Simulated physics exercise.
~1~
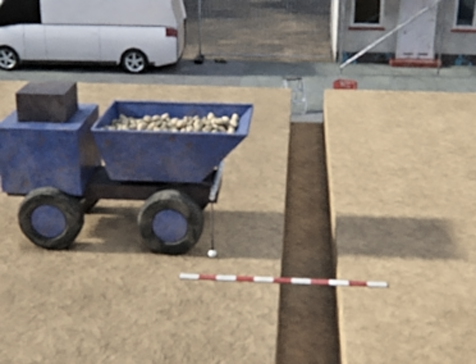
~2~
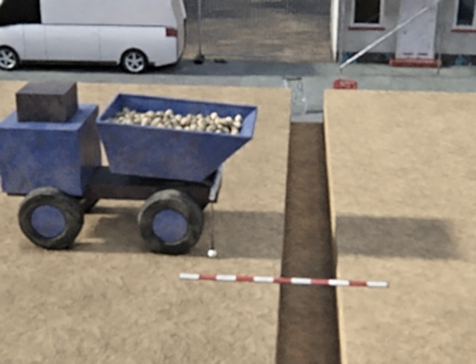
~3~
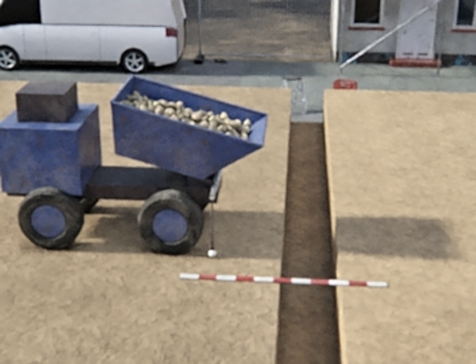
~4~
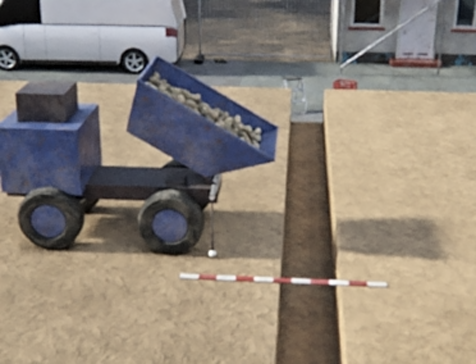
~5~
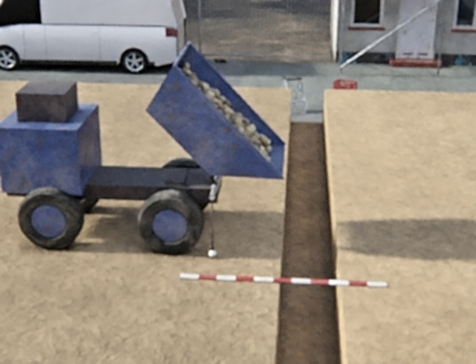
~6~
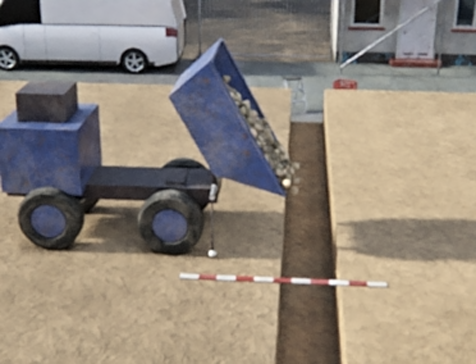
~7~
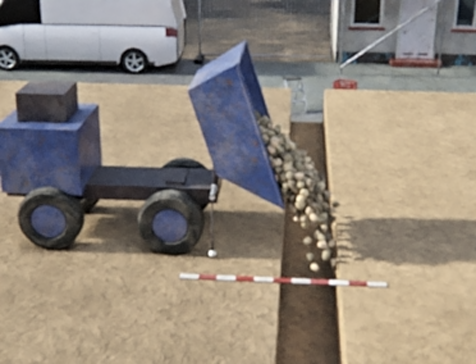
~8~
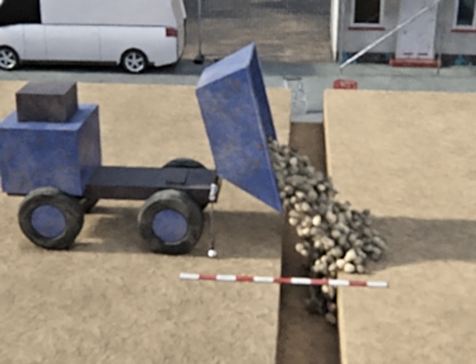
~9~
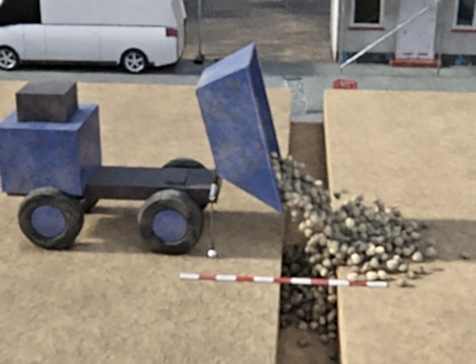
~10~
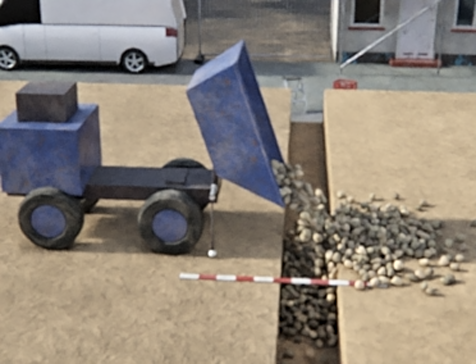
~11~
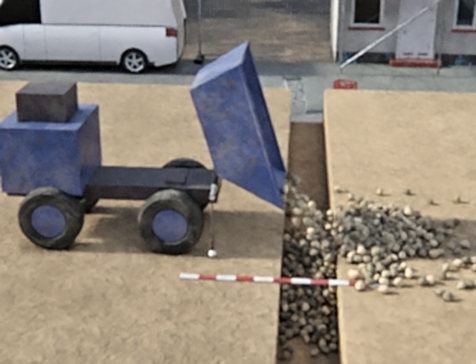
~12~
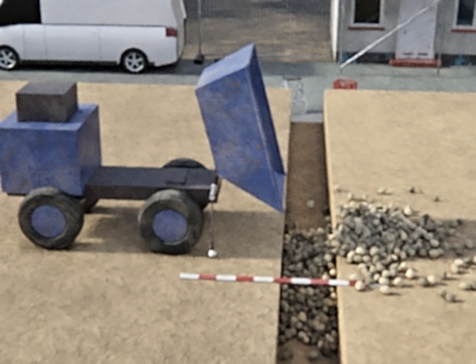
A small blue dumper loaded with rounded stones stands on sandy ground to the left of a narrow trench, with a red and white striped staff lying across the gap and a white van behind. Its skip begins to tilt up and forward, gently at first, while the stones stay in place. As it steepens, the stones slide over the front lip and pour down to the right. They tumble into the trench and spread across the ground beyond it. The raised skip rocks back slightly and forward again, shedding the last stones. It ends steeply tipped and empty, with stones heaped in the trench and scattered on the far side.
